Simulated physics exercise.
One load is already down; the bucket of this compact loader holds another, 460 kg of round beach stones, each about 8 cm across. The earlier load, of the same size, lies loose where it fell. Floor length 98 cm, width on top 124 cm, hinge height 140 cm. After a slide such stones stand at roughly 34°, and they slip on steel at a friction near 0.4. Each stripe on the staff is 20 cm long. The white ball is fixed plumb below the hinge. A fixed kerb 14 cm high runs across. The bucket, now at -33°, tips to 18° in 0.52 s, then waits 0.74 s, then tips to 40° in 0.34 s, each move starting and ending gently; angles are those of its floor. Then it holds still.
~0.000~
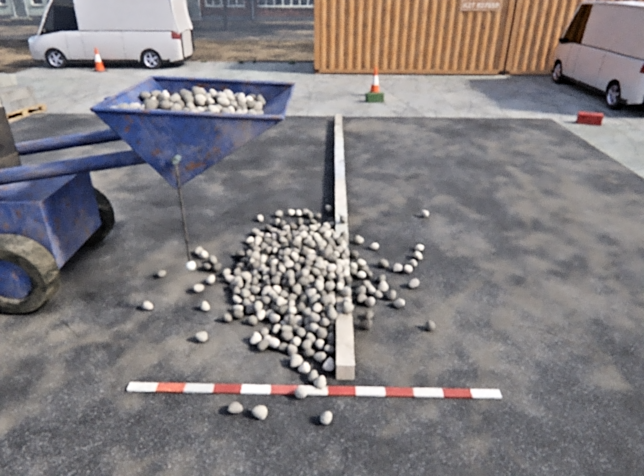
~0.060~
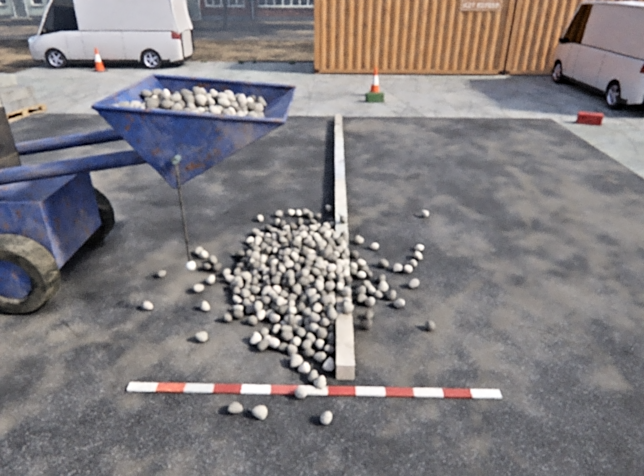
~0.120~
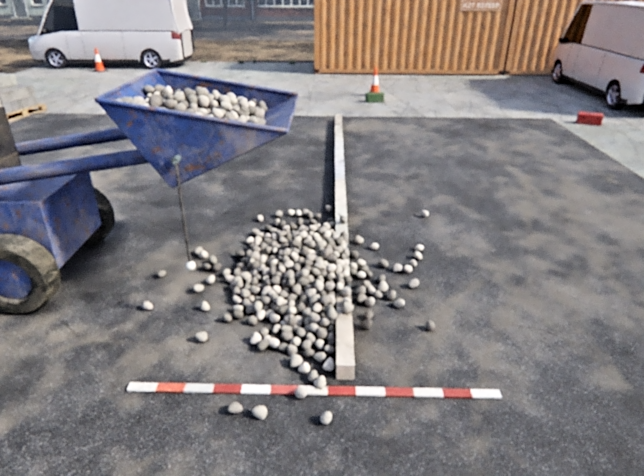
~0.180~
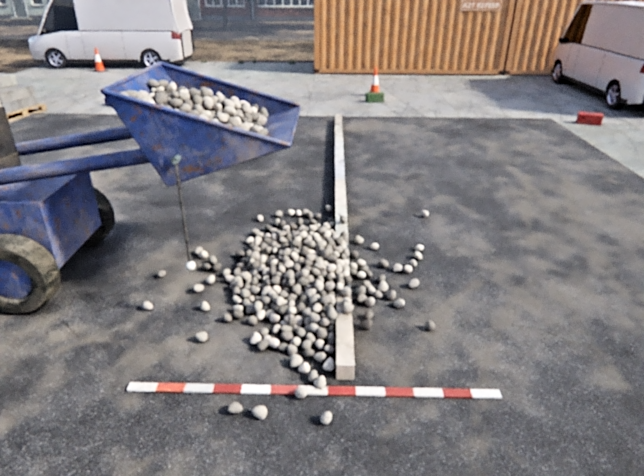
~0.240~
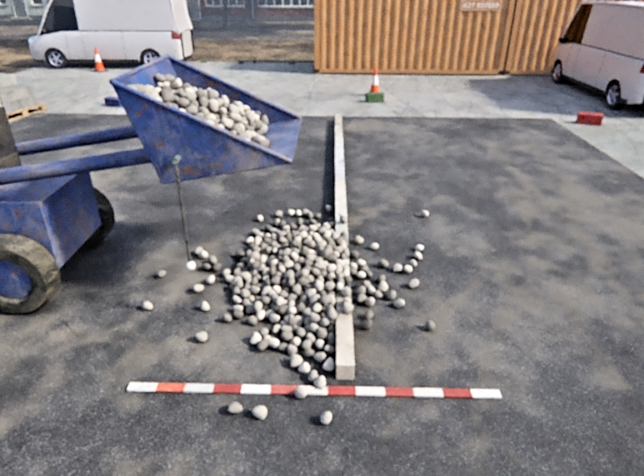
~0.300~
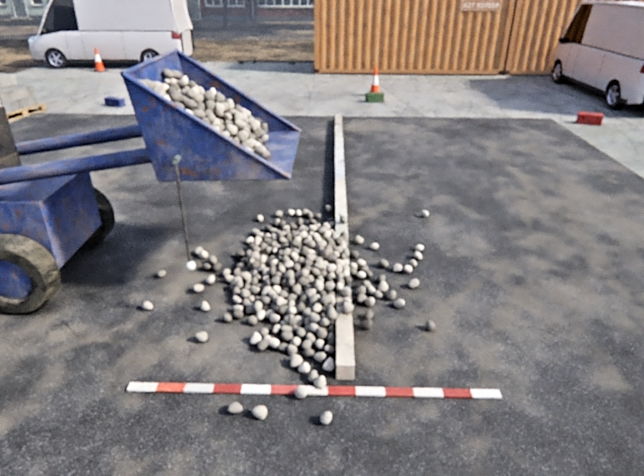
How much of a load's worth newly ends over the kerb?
Some 46 per cent is added.
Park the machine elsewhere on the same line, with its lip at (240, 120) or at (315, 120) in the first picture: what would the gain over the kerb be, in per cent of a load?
Near 15 per cent from the first place, 75 from the second.
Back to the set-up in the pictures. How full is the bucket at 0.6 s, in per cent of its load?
It holds some 100 per cent.
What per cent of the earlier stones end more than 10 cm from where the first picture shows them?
Roughly 15 per cent of them.
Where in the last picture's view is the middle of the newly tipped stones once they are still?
Around (338, 265).
After 0.4 s the floor is at 11°; in per cent of one load, 100 in the bucket, 95 on this side of the kerb, 5 over the kerb; the foremost stones are at (415, 263).
After 0.6 s the floor is at 18°; in per cent of one load, 100 in the bucket, 95 on this side of the kerb, 5 over the kerb; the foremost stones are at (415, 263).
After 2.0 s the floor is at 40°; in per cent of one load, 1 in the bucket, 154 on this side of the kerb, 45 over the kerb; the foremost stones are at (480, 277).
After 4.8 s the floor is at 40°; in per cent of one load, 0 in the bucket, 149 on this side of the kerb, 51 over the kerb; the foremost stones are at (490, 268). Net gain over the kerb, 46.
